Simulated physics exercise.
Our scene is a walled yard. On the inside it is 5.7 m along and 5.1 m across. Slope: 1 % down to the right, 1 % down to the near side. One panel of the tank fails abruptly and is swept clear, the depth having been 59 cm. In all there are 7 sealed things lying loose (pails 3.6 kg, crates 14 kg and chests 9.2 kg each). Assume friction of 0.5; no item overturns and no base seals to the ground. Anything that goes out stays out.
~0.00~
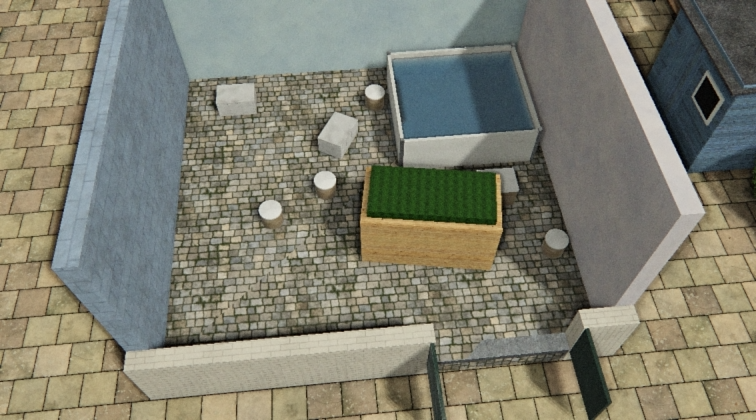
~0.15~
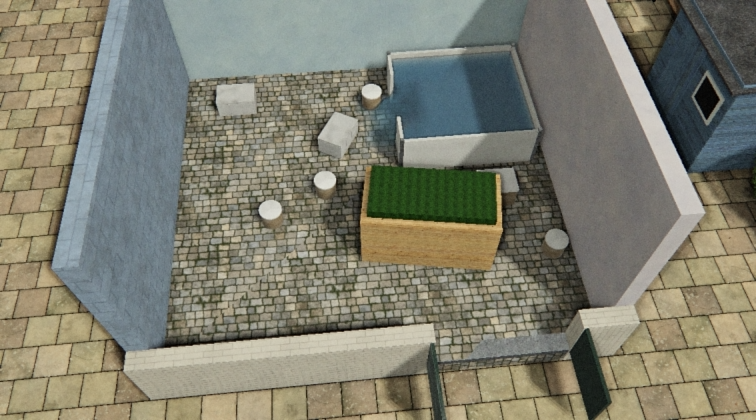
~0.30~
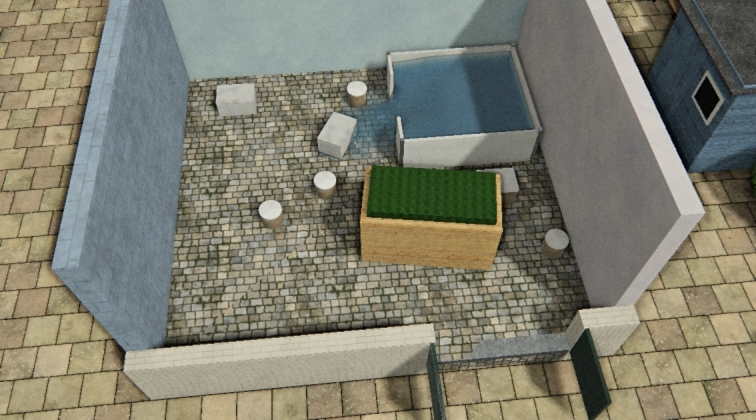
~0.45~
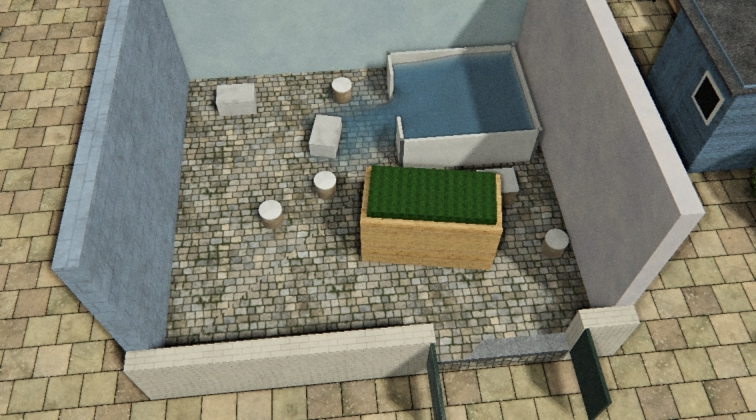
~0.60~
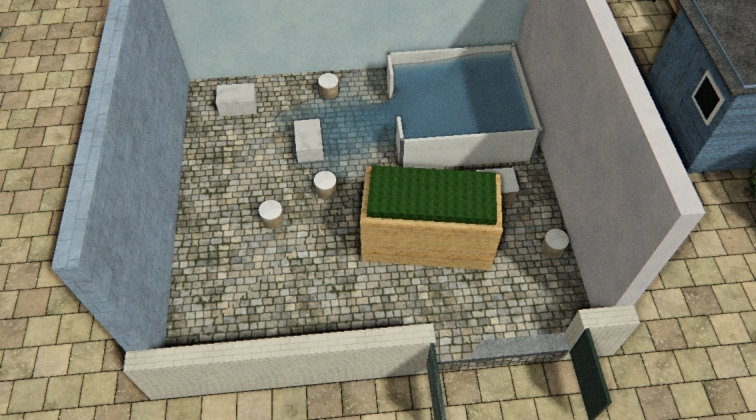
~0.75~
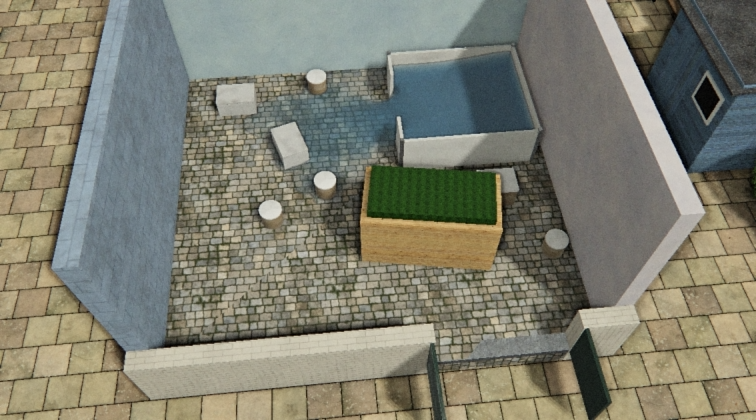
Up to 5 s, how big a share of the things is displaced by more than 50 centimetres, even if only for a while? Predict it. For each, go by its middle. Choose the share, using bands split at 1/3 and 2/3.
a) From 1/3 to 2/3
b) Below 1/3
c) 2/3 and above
c.
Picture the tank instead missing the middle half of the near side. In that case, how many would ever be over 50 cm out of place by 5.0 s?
In that case the number is 4.
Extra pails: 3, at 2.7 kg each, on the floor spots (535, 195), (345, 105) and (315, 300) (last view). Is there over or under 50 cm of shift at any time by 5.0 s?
First falls shy, second exceeds it, third exceeds it.
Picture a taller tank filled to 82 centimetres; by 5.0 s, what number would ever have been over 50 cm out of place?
Then 5 of them.
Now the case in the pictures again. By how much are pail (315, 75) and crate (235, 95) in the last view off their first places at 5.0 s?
Net shifts, in order: 250 cm and 200 cm.
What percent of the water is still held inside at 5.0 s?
100 %.
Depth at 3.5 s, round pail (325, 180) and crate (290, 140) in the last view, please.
Some 2 cm at the first, some 9 cm at the second.
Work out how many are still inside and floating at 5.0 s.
It comes to 3.
After 1.1 s 2 of 7 are over 50 cm from their spots; 0 afloat.
After 2.2 s 5 of 7 are over 50 cm from their spots; 3 afloat.
After 3.5 s 5 of 7 are over 50 cm from their spots; 4 afloat.
After 5.0 s 5 of 7 are over 50 cm from their spots, and 5 have been at some point; 3 afloat.
